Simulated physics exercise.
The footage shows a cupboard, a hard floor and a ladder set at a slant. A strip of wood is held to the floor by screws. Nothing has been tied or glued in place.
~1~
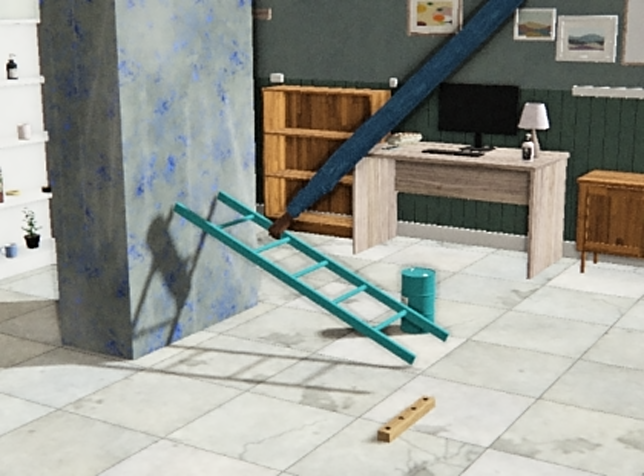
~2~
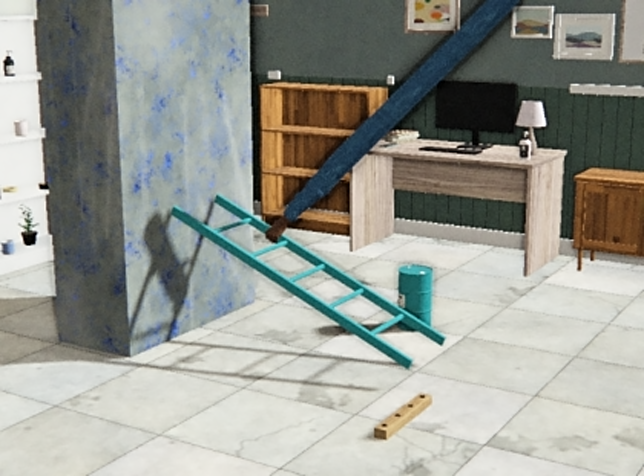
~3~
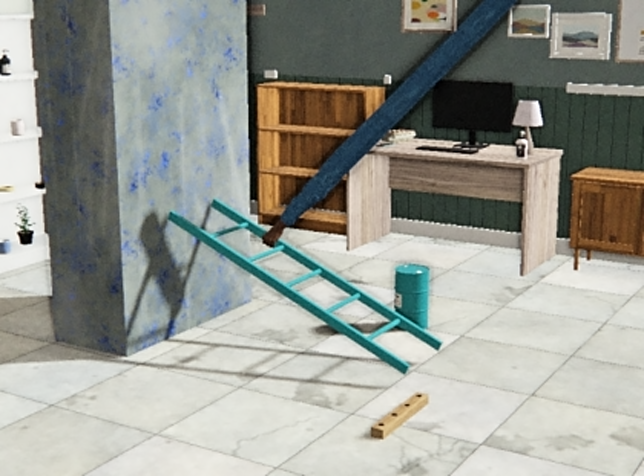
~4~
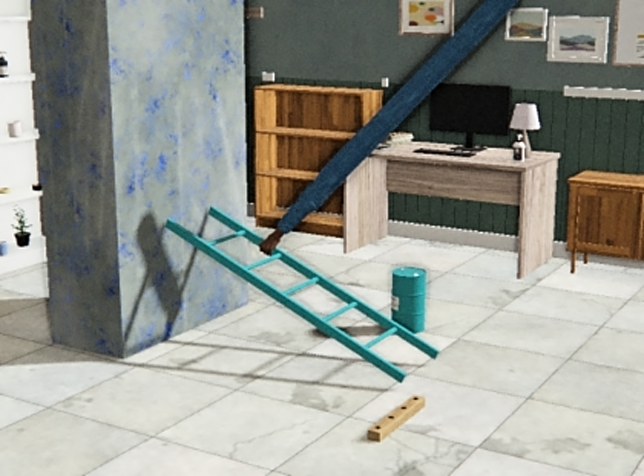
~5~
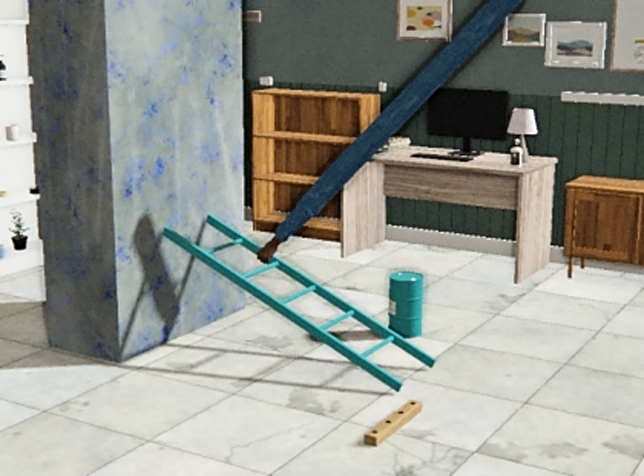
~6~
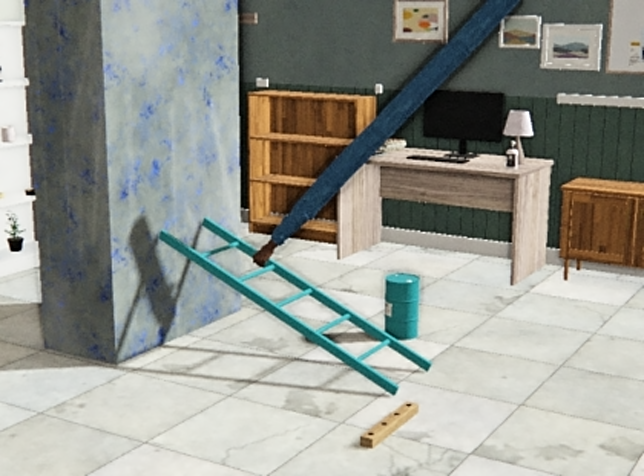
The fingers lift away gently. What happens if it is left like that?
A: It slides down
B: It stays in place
It slides down.
Then, 0.22 s past the last view, turquoise ladder leaning 6° off how it started near (297, 315).
Then, 0.30 s past the last view, turquoise ladder leaning 14° off how it started near (301, 334).
Then, 0.38 s past the last view, turquoise ladder leaning 23° off how it started near (304, 357).
Finally, the turquoise ladder slips down, near (304, 356); nothing else stirs.
